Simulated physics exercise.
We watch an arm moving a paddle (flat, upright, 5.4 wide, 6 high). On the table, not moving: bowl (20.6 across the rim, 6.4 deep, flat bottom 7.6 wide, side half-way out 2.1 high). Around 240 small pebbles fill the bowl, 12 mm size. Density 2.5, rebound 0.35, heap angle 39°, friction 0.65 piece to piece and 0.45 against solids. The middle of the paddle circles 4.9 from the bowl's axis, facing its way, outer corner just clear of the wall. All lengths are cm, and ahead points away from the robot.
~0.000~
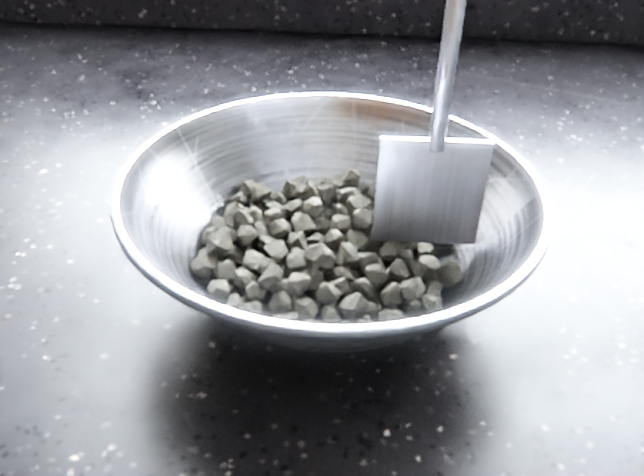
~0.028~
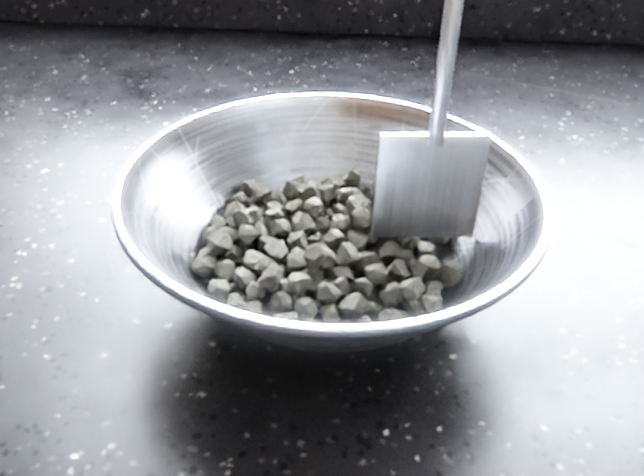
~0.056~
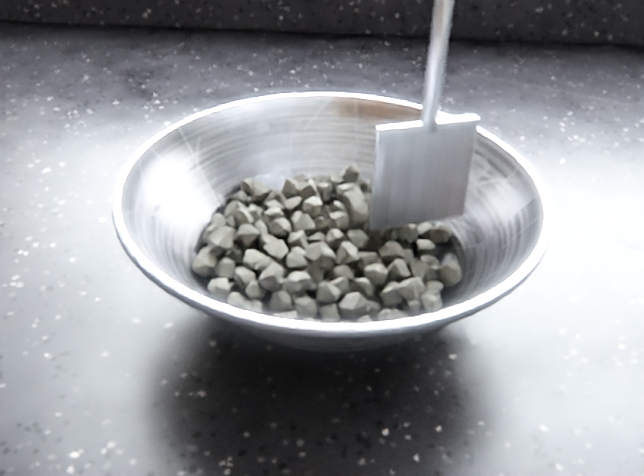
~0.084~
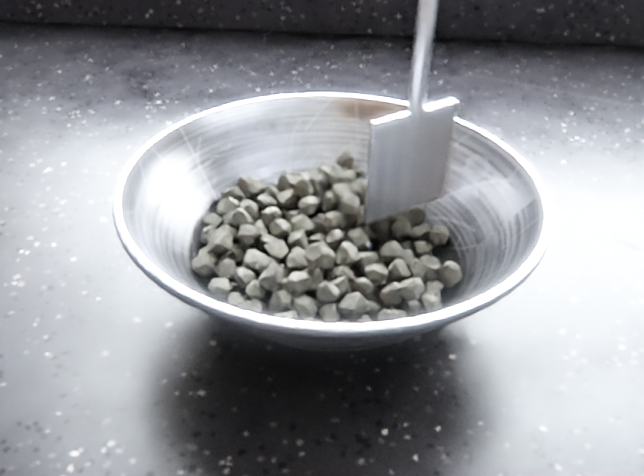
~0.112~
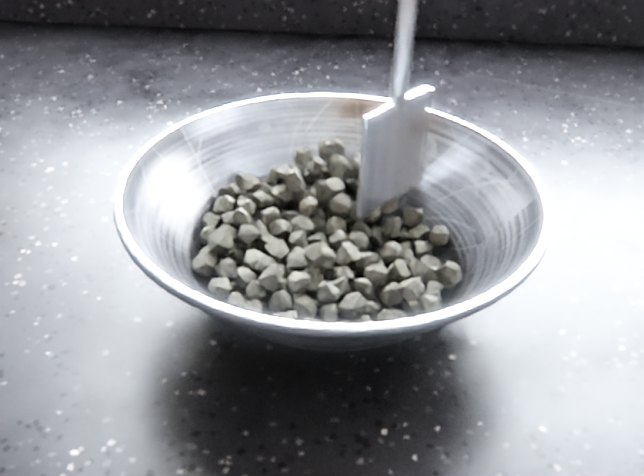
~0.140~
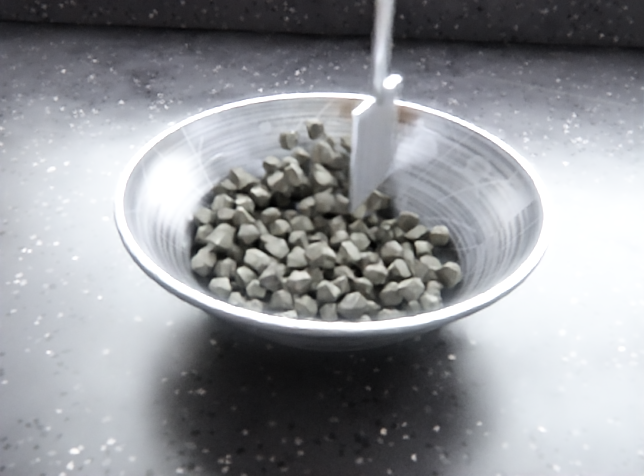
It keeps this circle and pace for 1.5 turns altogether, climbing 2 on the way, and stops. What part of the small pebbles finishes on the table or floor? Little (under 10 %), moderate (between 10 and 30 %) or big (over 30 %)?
On the table or floor the share is little, under 10 %.
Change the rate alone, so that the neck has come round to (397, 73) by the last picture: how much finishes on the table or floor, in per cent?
Some 0 per cent.
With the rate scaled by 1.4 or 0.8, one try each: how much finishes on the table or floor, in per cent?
About 10 and 0 per cent.
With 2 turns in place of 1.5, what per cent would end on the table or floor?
Then about 5 per cent.
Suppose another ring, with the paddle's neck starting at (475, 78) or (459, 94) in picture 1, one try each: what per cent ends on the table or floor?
About 0 and 0 per cent.
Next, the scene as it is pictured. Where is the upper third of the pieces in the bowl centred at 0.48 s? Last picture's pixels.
Around (299, 293).
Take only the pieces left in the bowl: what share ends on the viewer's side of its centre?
Roughly 55 per cent.
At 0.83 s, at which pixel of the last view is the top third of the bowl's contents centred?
Around (347, 248).
After 0.48 s, 251° round, highest piece 8 above the table; 239 in the bowl, 2 on the table or floor, 2 in flight or on the tool.
After 0.83 s, 76° round, highest piece 5 above the table; 239 in the bowl, 4 on the table or floor.
After 1.20 s, 180° round, highest piece 5 above the table; 239 in the bowl, 4 on the table or floor.
After 1.90 s, 180° round, highest piece 5 above the table; 239 in the bowl, 4 on the table or floor.
At rest, 239 in the bowl, 4 on the table or floor. That is 2 % on the table or floor.
